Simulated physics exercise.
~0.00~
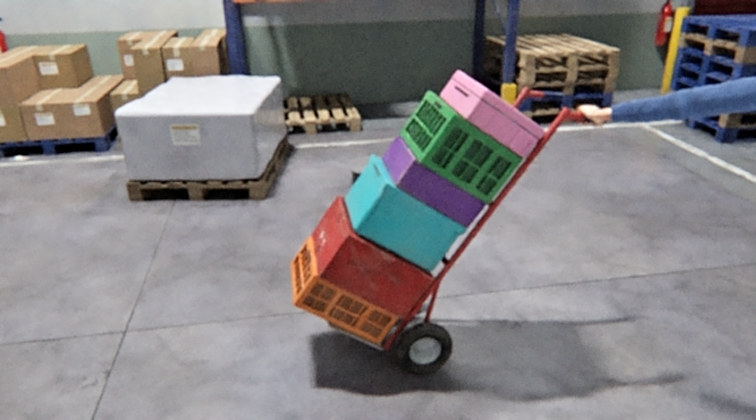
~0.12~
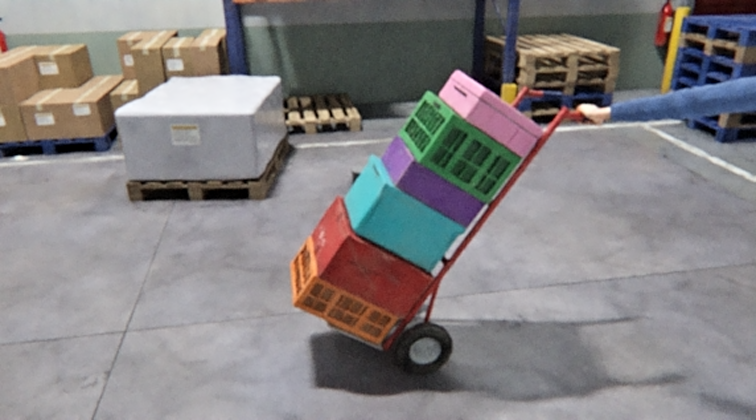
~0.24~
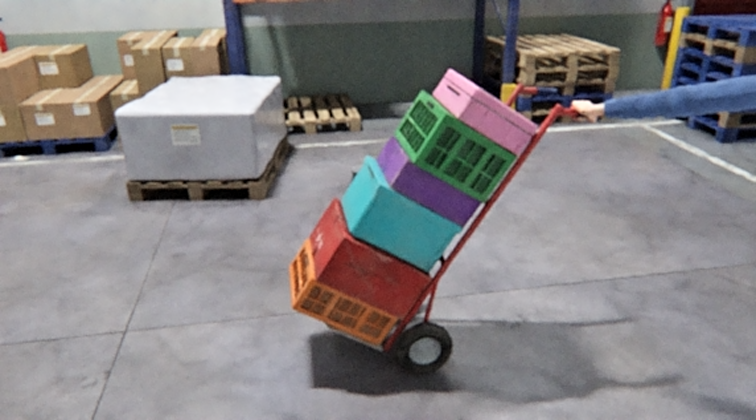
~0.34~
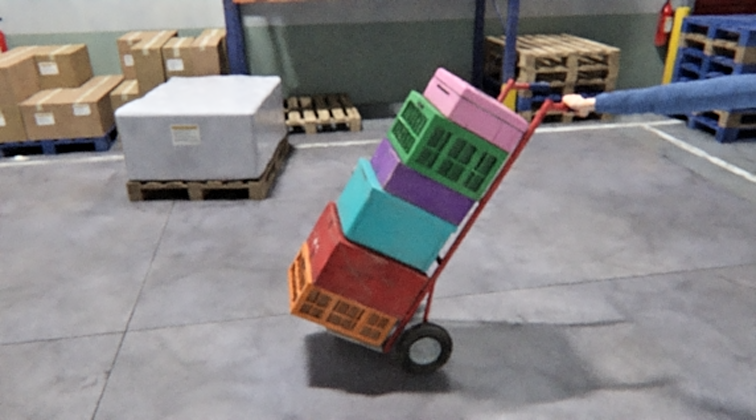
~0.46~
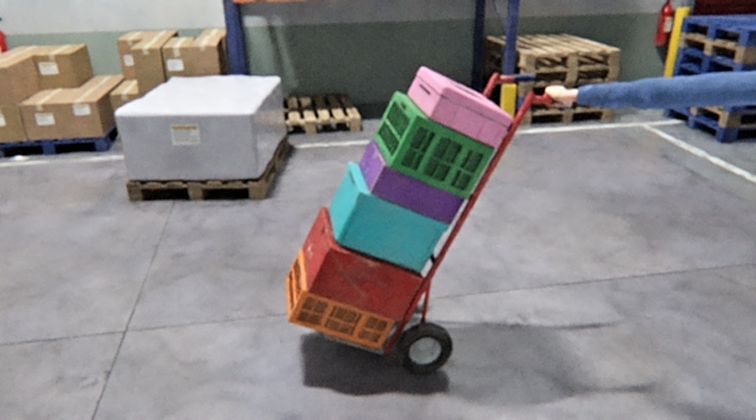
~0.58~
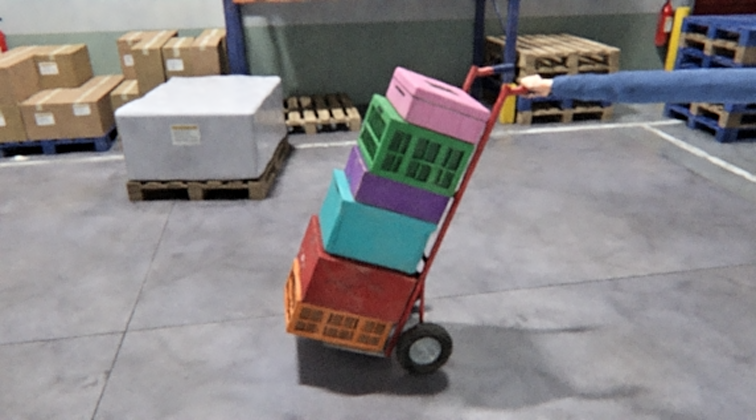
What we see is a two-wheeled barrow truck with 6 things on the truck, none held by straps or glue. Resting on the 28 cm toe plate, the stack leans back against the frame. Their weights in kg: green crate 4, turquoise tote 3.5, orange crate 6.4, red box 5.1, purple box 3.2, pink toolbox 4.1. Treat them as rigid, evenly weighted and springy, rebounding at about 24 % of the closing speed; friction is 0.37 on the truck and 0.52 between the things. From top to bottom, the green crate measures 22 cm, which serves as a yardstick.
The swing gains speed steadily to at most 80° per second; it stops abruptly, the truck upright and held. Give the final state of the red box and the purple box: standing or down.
As I see it, the red box won't tip; the purple box won't tip.
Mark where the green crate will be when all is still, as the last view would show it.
My guess is roughly (324, 164).
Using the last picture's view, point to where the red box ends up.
Near (333, 292).
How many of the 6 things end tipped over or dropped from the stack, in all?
The number here is 0.
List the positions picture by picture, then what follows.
The first frame shows leaning back 35°; red box (370, 255); purple box (432, 180).
The second frame shows leaning back 35°; orange crate (343, 289); pink toolbox (489, 113).
The third frame shows leaning back 33°; green crate (452, 145); turquoise tote (398, 214).
The fourth frame shows leaning back 31°; orange crate (341, 293); pink toolbox (473, 109).
The fifth frame shows leaning back 27°; green crate (431, 143); turquoise tote (385, 217).
The sixth frame shows leaning back 21°; red box (353, 267); purple box (395, 183).
Around 0.98 s, truck upright; purple box tipped 4° against what carries it near (326, 204); red box tipped 4° against what carries it near (330, 292); pink toolbox tipped 4° against what carries it.
Around 1.18 s, truck upright; purple box tipped 8° against what carries it near (306, 204); red box tipped 7° against what carries it near (326, 290); pink toolbox tipped 8° against what carries it.
Around 1.58 s, truck upright; purple box shifted 7 cm near (323, 205); red box shifted 2 cm near (331, 292); pink toolbox shifted 14 cm.
Finally (2.1 s), all 6 still in place (within 10 cm). Final places as that camera would see them, red box near (333, 292), purple box near (329, 205).
